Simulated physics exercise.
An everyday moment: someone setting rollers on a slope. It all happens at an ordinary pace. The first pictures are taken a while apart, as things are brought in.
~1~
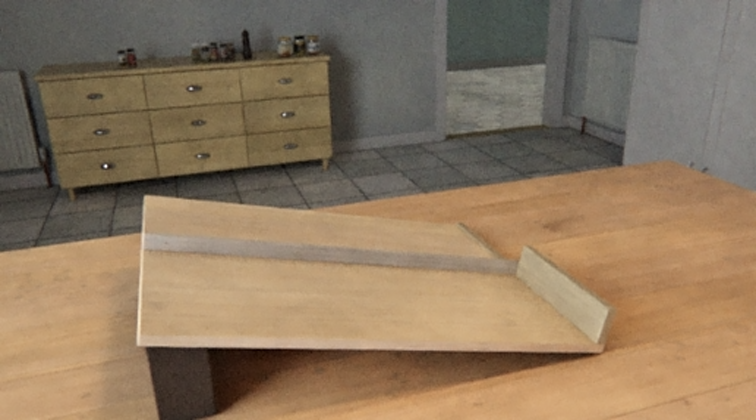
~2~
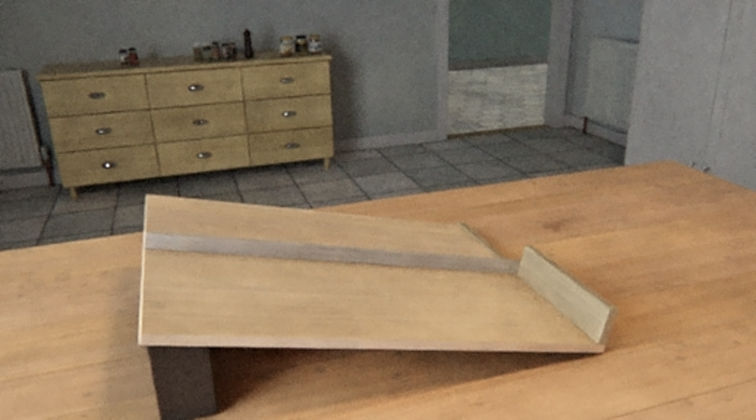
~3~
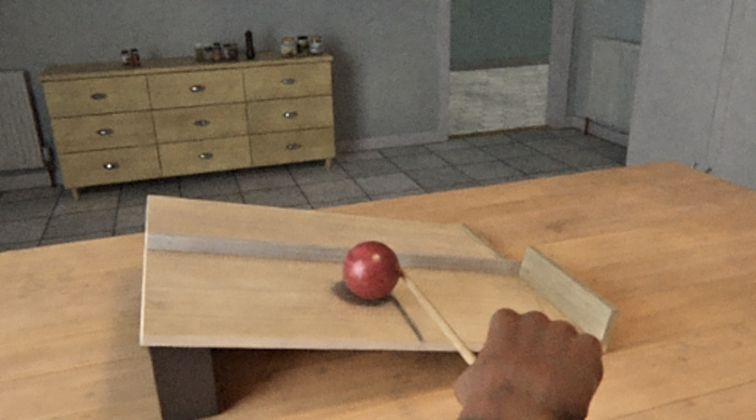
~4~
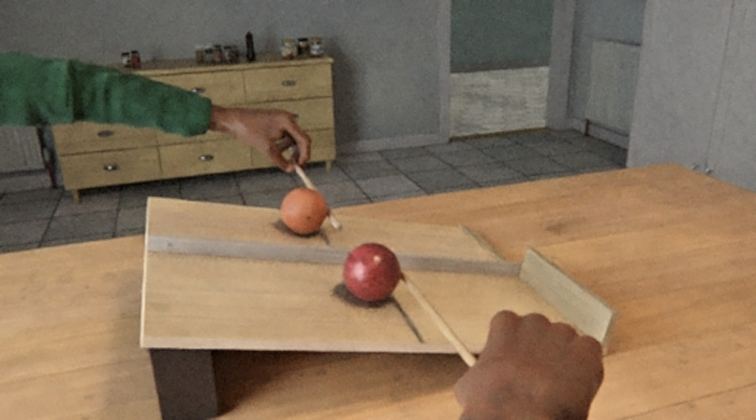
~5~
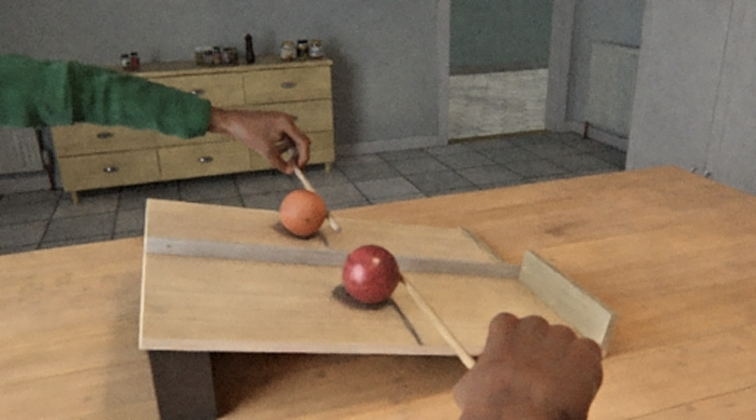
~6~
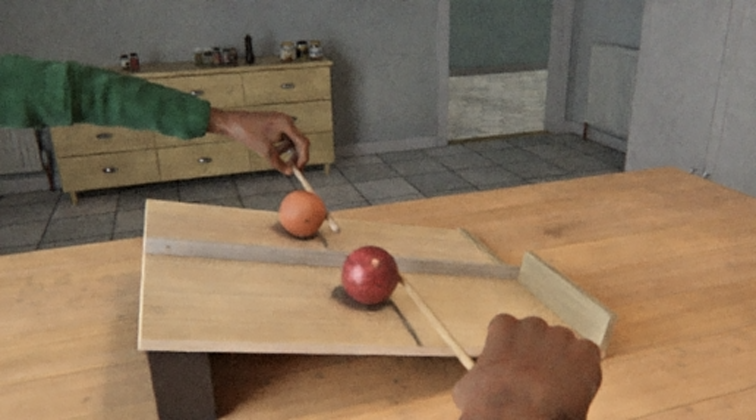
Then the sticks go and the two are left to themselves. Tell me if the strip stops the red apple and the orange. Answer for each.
Here the red apple gets caught, the orange runs past the strip.
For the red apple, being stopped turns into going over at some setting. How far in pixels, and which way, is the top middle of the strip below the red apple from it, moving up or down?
Some 20 pixels, down.
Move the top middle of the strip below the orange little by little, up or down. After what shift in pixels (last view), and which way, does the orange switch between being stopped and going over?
Roughly 8 pixels up.
Then, 0.56 s past the last view, red apple rolling on the board near (530, 286); orange rolling on the board near (440, 228).
Then, 1.08 s past the last view, red apple resting against the strip near (538, 288); orange off the board near (673, 214).
Finally, the red apple is held by the strip, near (538, 288); the orange goes over the end.
